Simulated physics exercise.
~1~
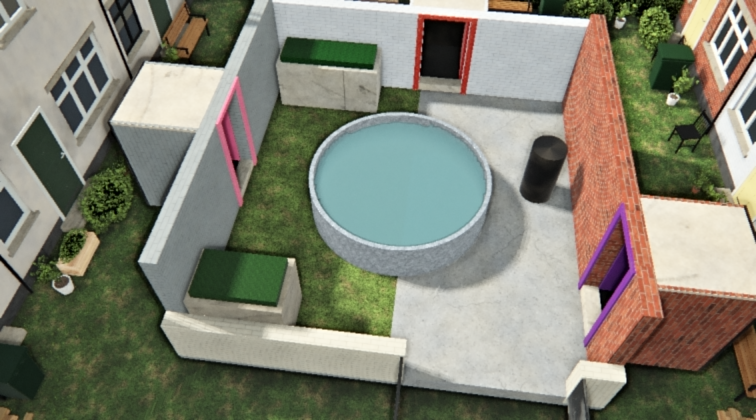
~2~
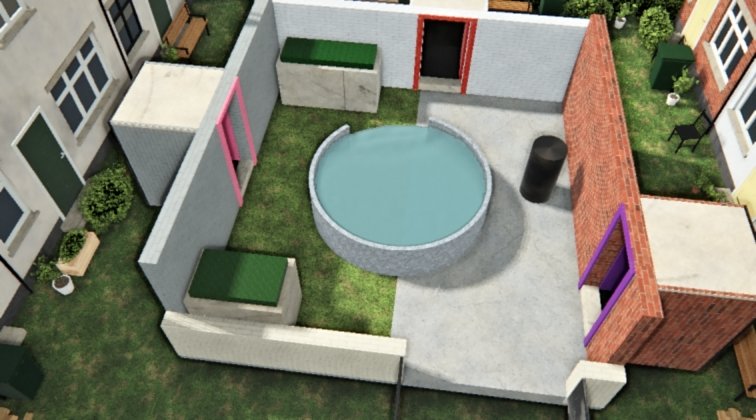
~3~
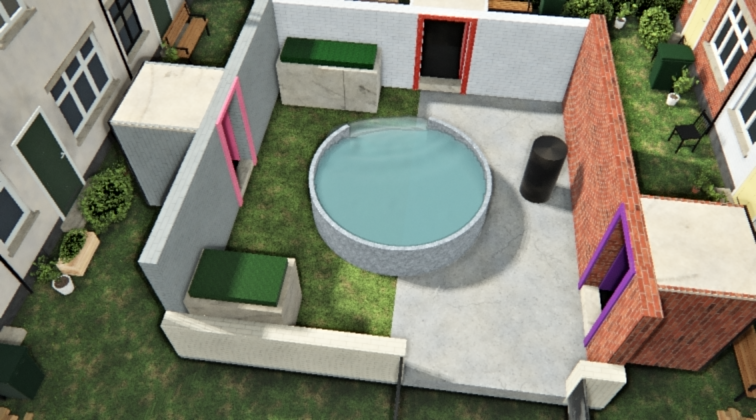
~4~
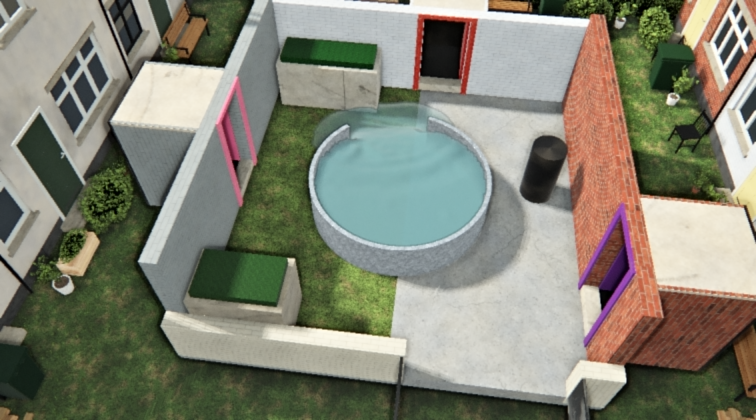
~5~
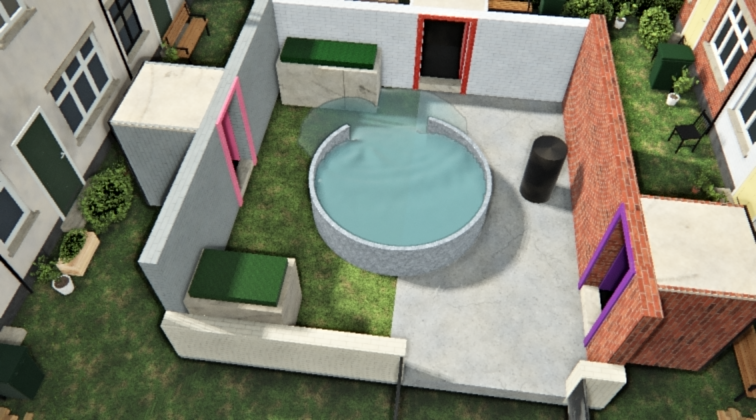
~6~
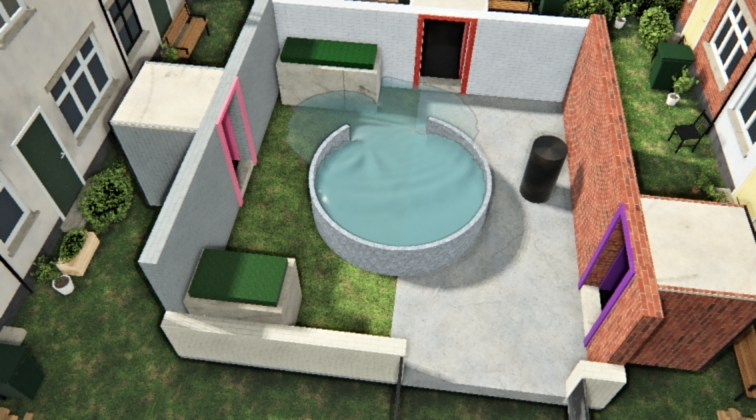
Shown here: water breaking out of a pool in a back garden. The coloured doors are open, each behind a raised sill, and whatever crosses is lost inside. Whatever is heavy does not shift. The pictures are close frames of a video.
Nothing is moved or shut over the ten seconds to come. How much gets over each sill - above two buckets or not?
One by one: The red door will receive over two buckets; the pink door will receive two buckets or fewer; the purple door will receive two buckets or fewer.
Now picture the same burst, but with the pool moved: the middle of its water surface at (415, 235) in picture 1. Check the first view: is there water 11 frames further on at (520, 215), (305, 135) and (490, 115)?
Taking them in the order asked: Spared, then inundated, then inundated.
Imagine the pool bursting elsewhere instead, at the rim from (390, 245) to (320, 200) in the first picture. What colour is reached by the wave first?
Answer: The pink door.
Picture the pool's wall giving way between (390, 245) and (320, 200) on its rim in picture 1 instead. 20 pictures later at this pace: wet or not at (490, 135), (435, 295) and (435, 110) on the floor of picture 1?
So that's left bare for the first, waterlogged for the second and left bare for the third.
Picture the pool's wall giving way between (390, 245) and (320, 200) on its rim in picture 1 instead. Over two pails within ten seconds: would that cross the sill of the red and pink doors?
One by one: Red ends up below, pink ends up below.
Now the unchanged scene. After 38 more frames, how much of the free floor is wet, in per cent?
About 100 %.
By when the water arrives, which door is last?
That's the one in purple.
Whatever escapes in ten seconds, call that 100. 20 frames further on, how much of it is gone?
I'd estimate some 20 per cent.
A moment on, water covers 25 % of the floor; the red door under two buckets in, the pink door not reached, the purple door not reached.
Next, water covers 35 % of the floor; the red door over two buckets in, the pink door wet at the sill, nothing in, the purple door not reached.
Then, water covers 60 % of the floor; the red door far over two buckets in, the pink door wet at the sill, nothing in, the purple door not reached.
Later, water covers 100 % of the floor; the red door far over two buckets in, the pink door wet at the sill, nothing in, the purple door wet at the sill, nothing in.
In the end, water covers 100 % of the floor; the red door far over two buckets in, the pink door wet at the sill, nothing in, the purple door wet at the sill, nothing in.
